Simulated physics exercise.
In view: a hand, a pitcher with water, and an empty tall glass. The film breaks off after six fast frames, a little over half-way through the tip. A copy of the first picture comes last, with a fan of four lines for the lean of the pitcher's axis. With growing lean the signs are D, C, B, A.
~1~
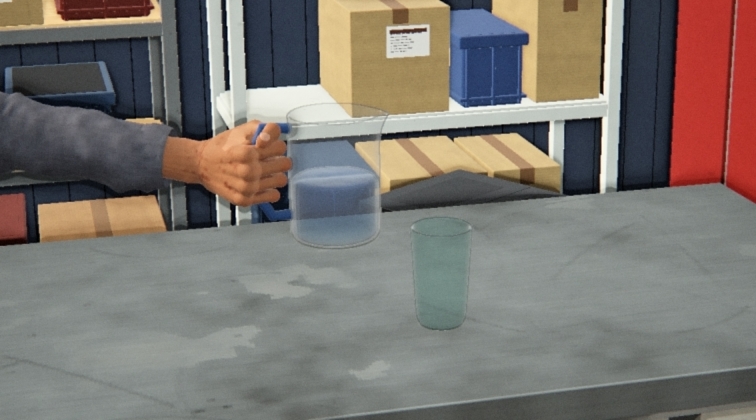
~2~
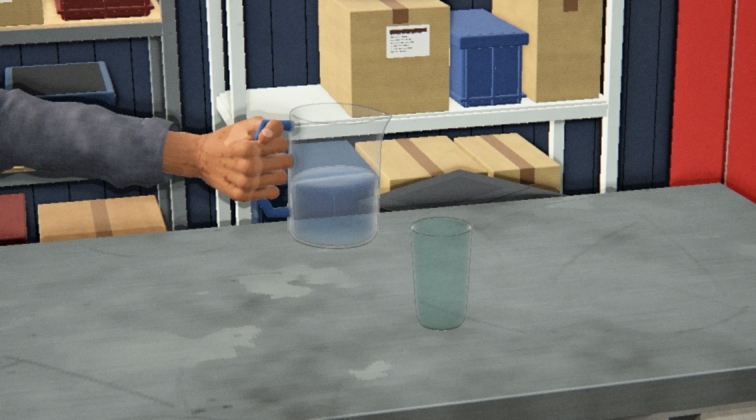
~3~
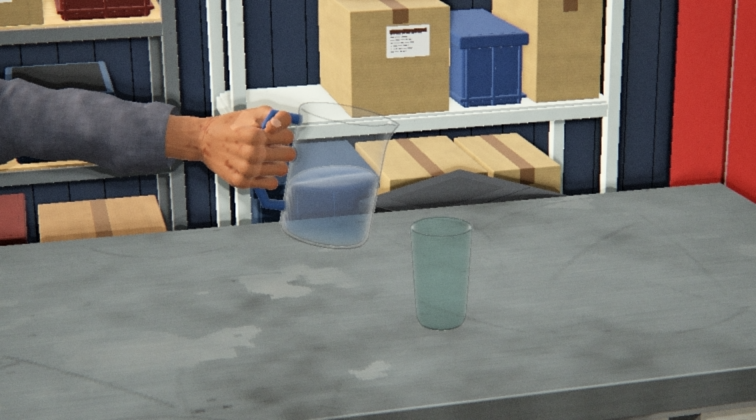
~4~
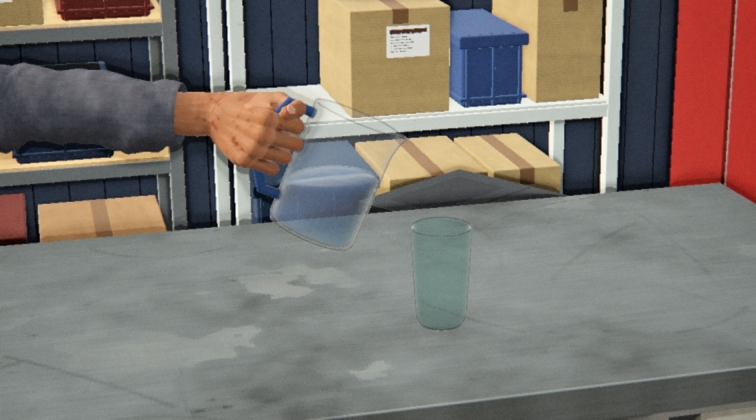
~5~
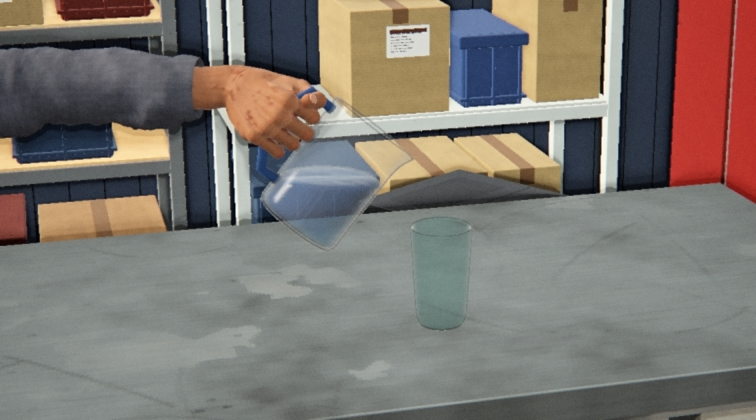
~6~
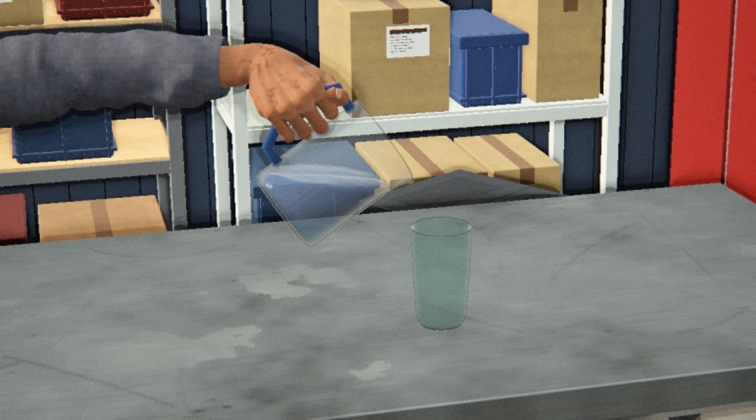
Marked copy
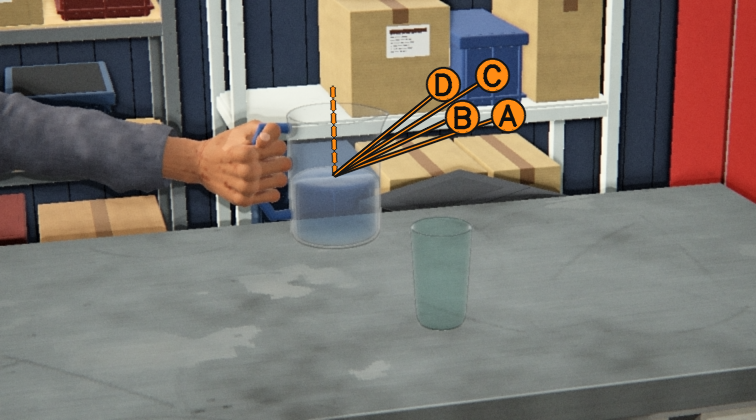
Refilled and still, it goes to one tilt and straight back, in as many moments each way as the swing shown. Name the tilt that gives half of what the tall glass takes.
The answer is tilt A.
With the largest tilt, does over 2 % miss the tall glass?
No, it does not.
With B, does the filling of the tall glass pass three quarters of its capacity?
No.
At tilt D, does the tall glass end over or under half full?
Under half.
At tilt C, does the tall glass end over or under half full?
Under half.
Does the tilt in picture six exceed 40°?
Yes, it does.
In orange, A at (492, 120); B at (444, 121); C at (477, 84); D at (430, 97).
For tilt A, the tall glass ends with about 50 % of what it can hold.
For tilt B, the tall glass ends with about 28 % of what it can hold.
For tilt C, the tall glass ends with about 11 % of what it can hold.
For tilt D, the tall glass ends with about 2 % of what it can hold.
